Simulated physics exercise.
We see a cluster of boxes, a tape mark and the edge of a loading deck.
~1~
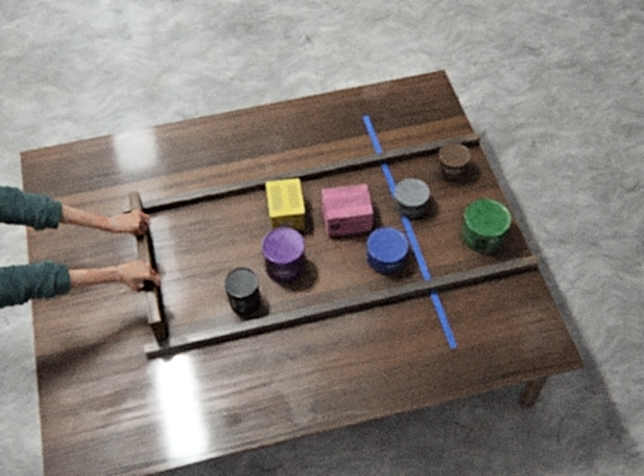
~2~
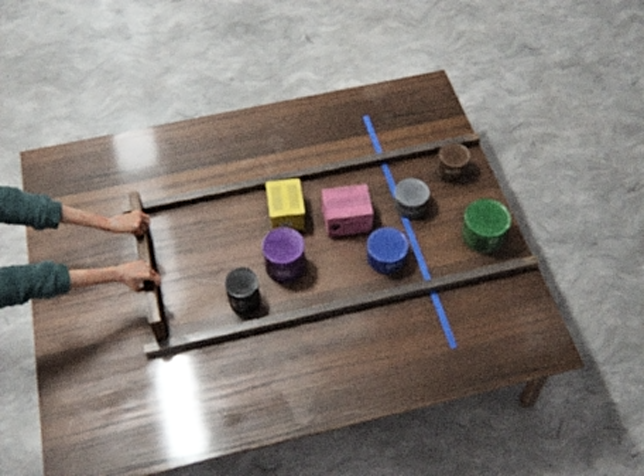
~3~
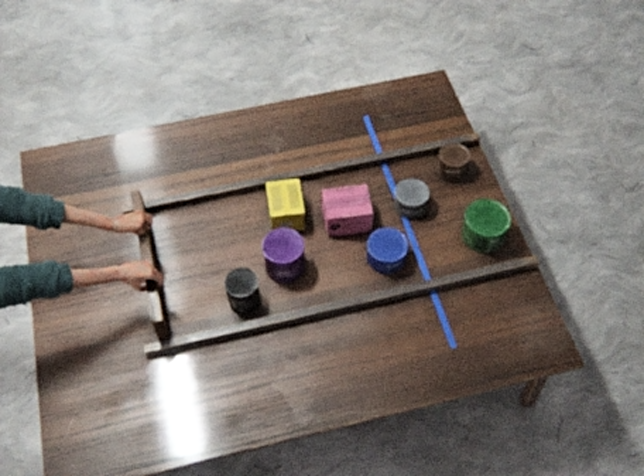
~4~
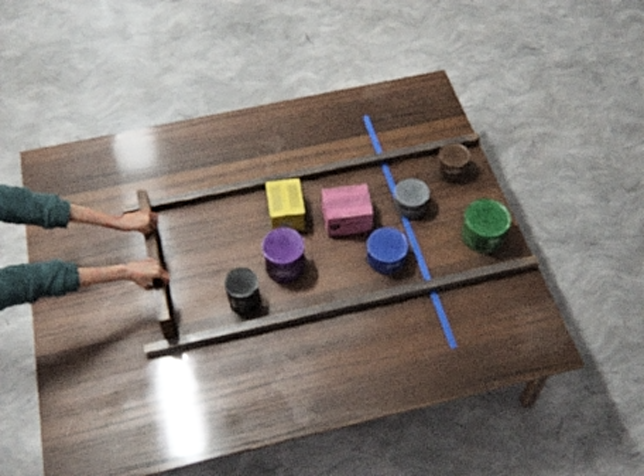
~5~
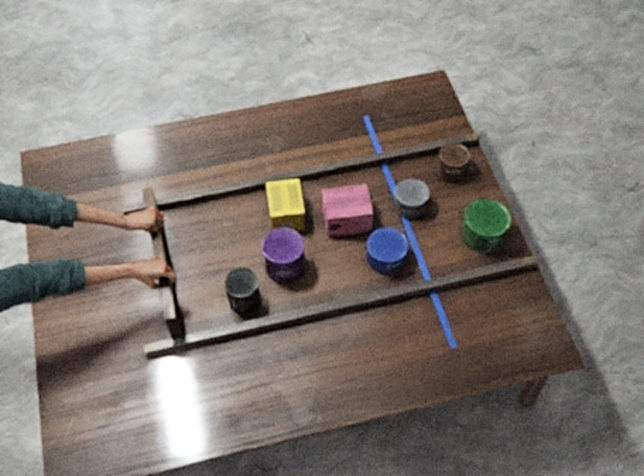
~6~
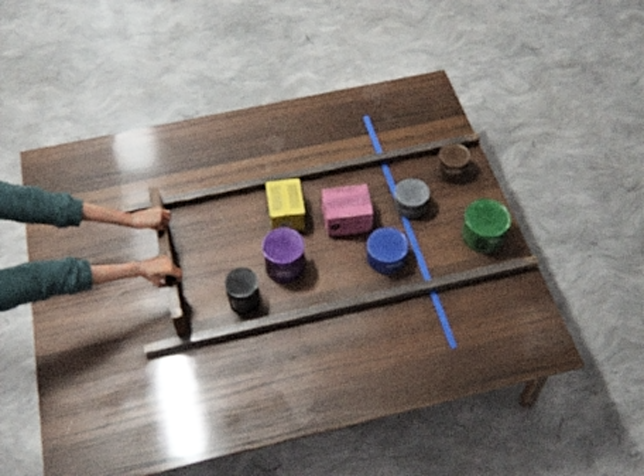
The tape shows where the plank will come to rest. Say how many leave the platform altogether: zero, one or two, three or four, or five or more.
The number that fall off is zero.
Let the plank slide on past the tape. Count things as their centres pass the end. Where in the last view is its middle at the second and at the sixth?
Its middle is around (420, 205) and later (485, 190).
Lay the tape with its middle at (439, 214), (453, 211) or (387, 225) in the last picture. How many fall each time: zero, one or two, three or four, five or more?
Taking them in turn, one or two; 1 or 2; none at all.
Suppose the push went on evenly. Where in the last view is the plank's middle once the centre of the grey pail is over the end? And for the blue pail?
For the grey pail at (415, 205), for the blue pail at (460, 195).
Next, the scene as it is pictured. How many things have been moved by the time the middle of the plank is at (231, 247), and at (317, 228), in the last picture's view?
At the one place 1, at the other 4.
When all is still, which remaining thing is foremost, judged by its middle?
Foremost is the grey pail.
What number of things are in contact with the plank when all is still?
It touches 3.
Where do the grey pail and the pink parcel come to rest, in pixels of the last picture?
The grey pail stops around (490, 183); the pink parcel around (454, 188).
Early on, none off yet; green pail at rest near (485, 227); brown pail at rest near (453, 163); grey pail at rest near (411, 199).
Finally, the number that fall off is zero.
